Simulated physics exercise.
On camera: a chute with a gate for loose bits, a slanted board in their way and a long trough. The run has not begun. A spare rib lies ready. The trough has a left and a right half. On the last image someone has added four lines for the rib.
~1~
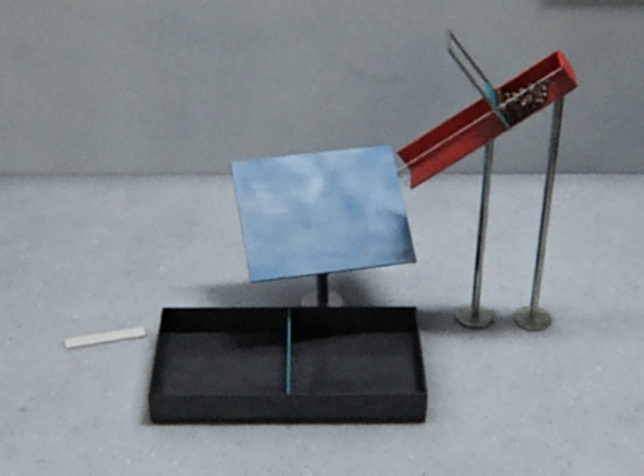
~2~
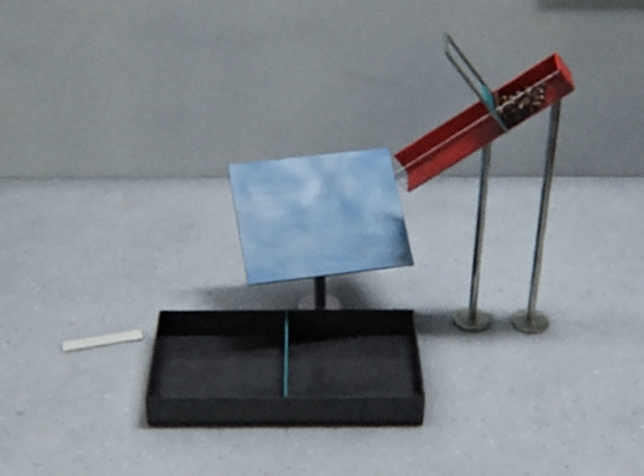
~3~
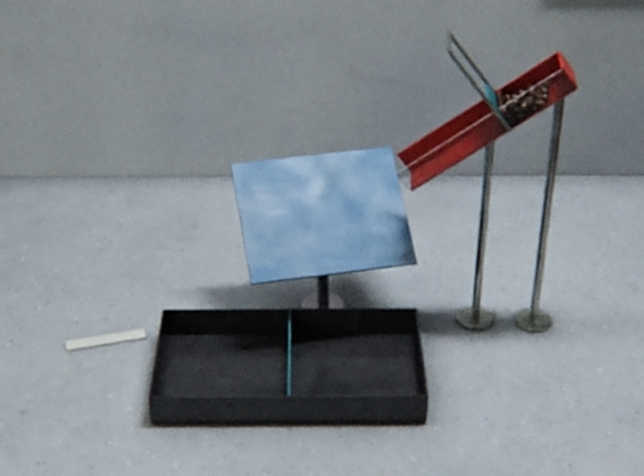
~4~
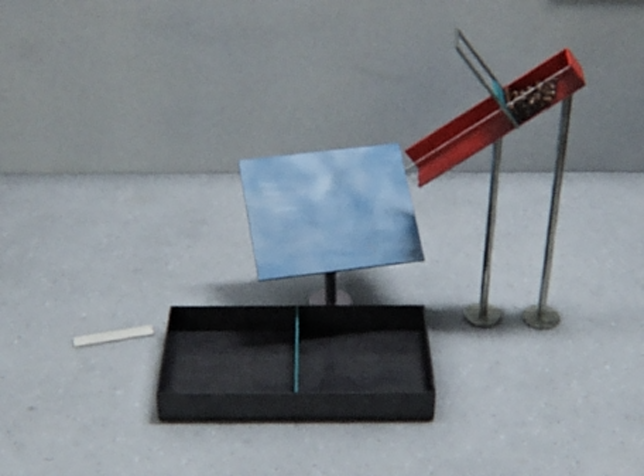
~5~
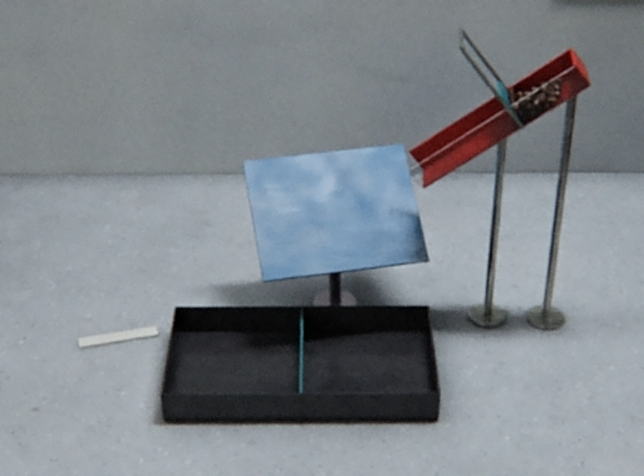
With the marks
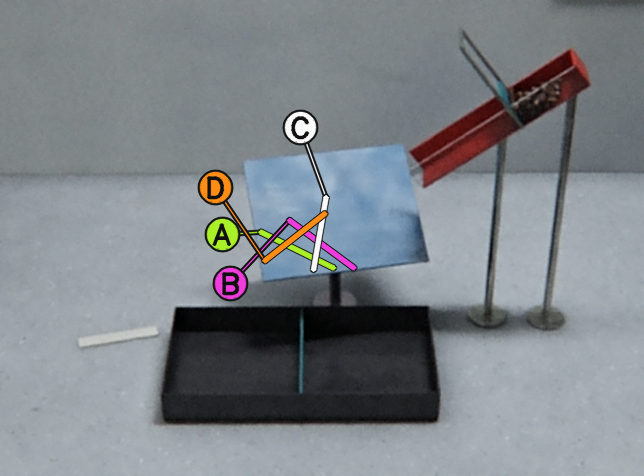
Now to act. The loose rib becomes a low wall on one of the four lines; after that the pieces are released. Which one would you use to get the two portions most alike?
Use line D.
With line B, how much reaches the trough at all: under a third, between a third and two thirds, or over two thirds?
Over two thirds.
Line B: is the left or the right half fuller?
The right half.
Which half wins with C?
The right half.
On the marked copy, line A from (260, 232) to (333, 267); line B from (289, 220) to (353, 267); line C from (326, 197) to (313, 269); line D from (324, 213) to (264, 260).
With A, of what is caught, about a quarter in the left half, most in the right.
With B, of what is caught, a small part in the left half, most in the right.
With C, of what is caught, about a quarter in the left half, most in the right.
With D, of what is caught, about half in the left half, about half in the right.
